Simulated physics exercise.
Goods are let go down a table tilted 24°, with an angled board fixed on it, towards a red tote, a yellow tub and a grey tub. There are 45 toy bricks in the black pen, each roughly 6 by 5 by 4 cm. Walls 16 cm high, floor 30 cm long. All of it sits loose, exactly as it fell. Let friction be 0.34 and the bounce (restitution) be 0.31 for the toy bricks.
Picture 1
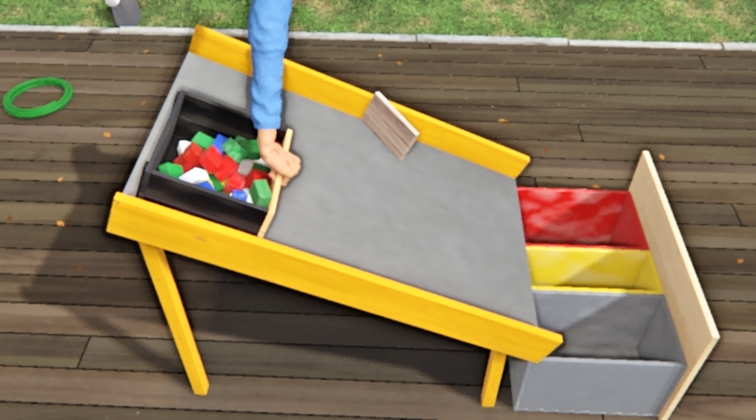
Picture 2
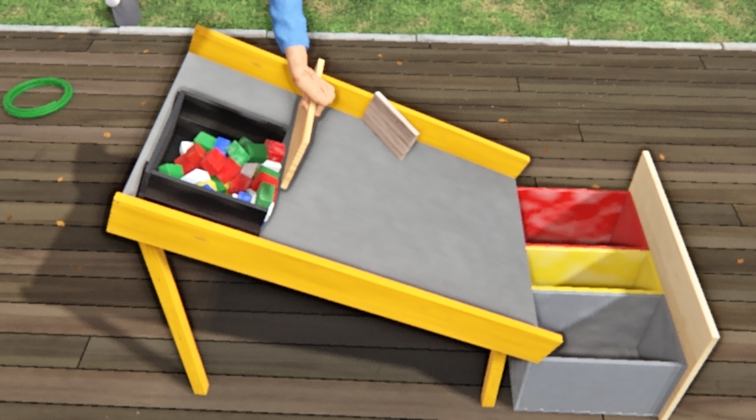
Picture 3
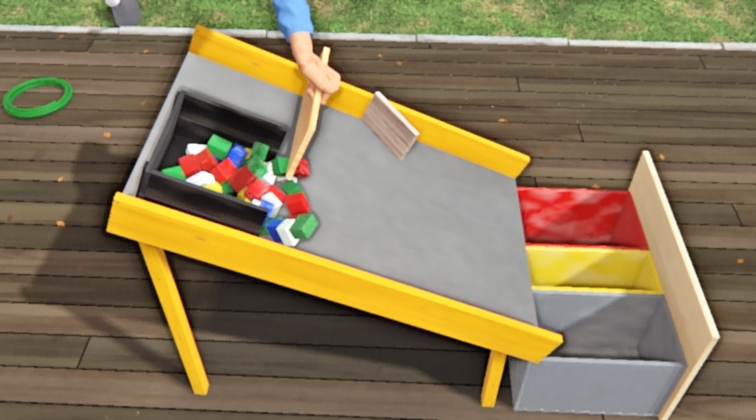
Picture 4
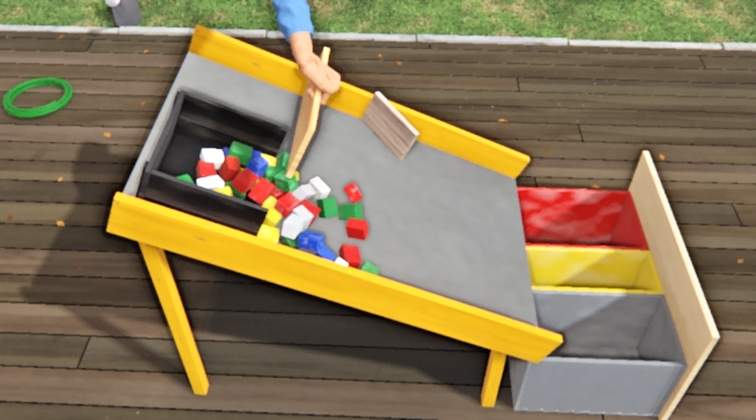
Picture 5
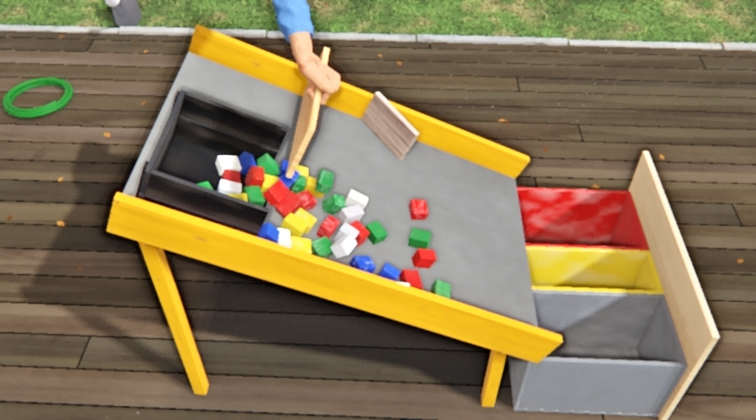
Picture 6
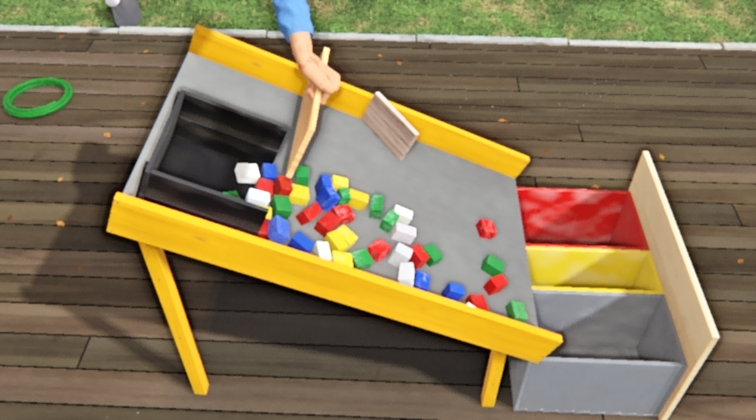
A grey sloping table with yellow side walls and legs stands on a dark wooden deck beside grass, seen from above by a still camera. A black pen of red, green, blue, white and yellow bricks sits at its upper left, with red, yellow and grey containers at the lower right. A hand swings a wooden gate aside, and bricks tumble out, spreading down the slope.
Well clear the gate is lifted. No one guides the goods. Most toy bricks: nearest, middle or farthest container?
Heaviest haul: Front.
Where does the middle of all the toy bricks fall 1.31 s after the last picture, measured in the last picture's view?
Around (616, 360).
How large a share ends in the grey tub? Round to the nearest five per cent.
70 %.
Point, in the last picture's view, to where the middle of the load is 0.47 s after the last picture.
Roughly at pixel (488, 283).
Then, 0.21 s after the last picture, 1 in the yellow tub, 4 in the grey tub, 39 on the slope and 1 in the air.
Then, 0.47 s after the last picture, 2 in the yellow tub, 12 in the grey tub, 28 on the slope and 3 in the air.
Then, 0.84 s after the last picture, 9 in the yellow tub, 23 in the grey tub, 11 on the slope and 2 in the air.
Final count (1.31 s after the last picture), 13 in the yellow tub and 32 in the grey tub.
